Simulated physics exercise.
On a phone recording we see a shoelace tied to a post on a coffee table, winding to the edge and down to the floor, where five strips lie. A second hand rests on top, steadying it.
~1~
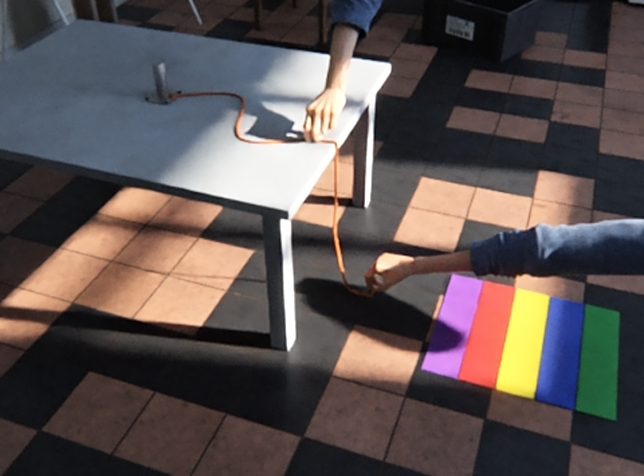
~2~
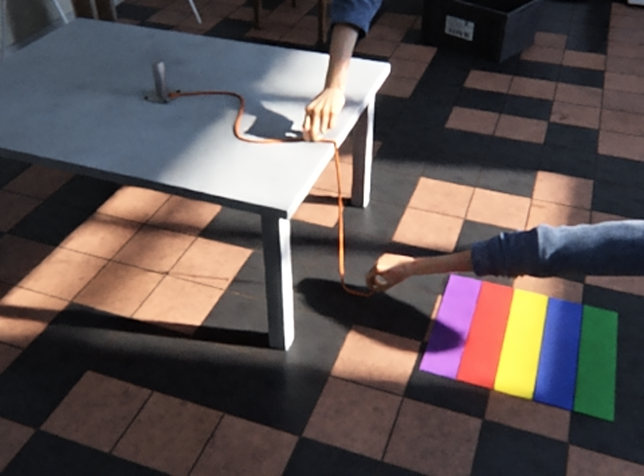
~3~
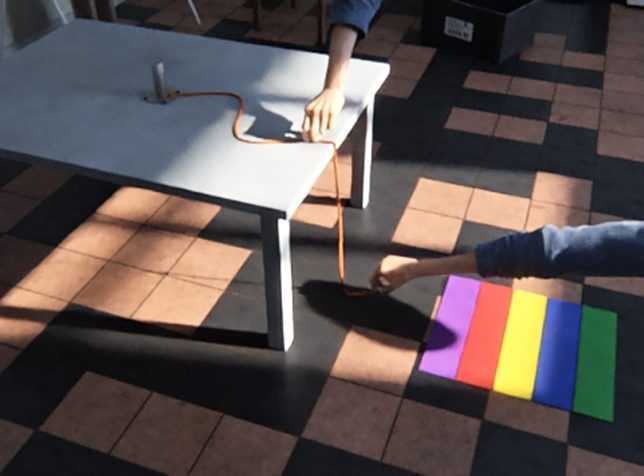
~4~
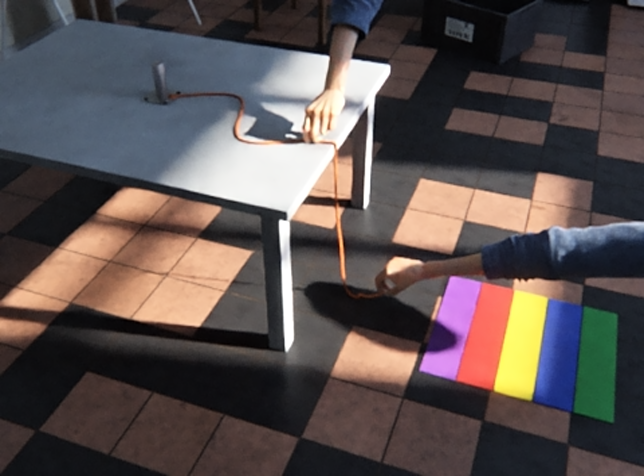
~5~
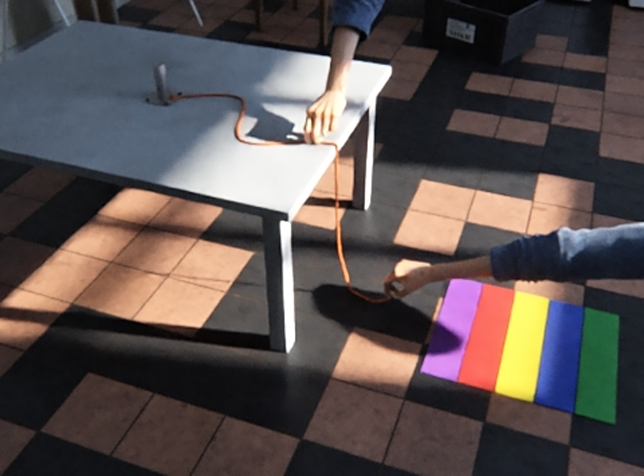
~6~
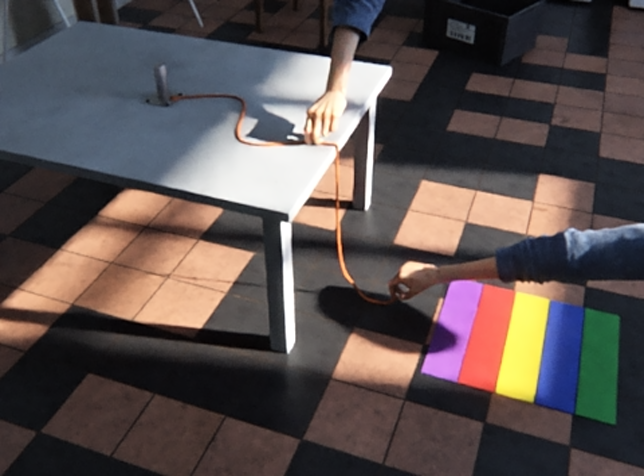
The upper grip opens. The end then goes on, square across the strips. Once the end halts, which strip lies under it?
The blue strip lies under it.
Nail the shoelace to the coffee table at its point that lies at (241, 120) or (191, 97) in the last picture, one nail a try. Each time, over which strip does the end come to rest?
In order: Yellow, then blue.
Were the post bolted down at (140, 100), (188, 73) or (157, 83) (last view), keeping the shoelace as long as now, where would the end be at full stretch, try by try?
Going through them in sequence: (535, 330), (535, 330) and finally (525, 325).
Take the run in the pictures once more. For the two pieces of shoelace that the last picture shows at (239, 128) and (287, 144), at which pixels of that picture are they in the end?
The first settles around (287, 129), the second around (349, 155).
Soon after, end near (509, 324); over red.
Then, end near (543, 332); over yellow.
At full stretch, end near (562, 337); over blue. Over blue.
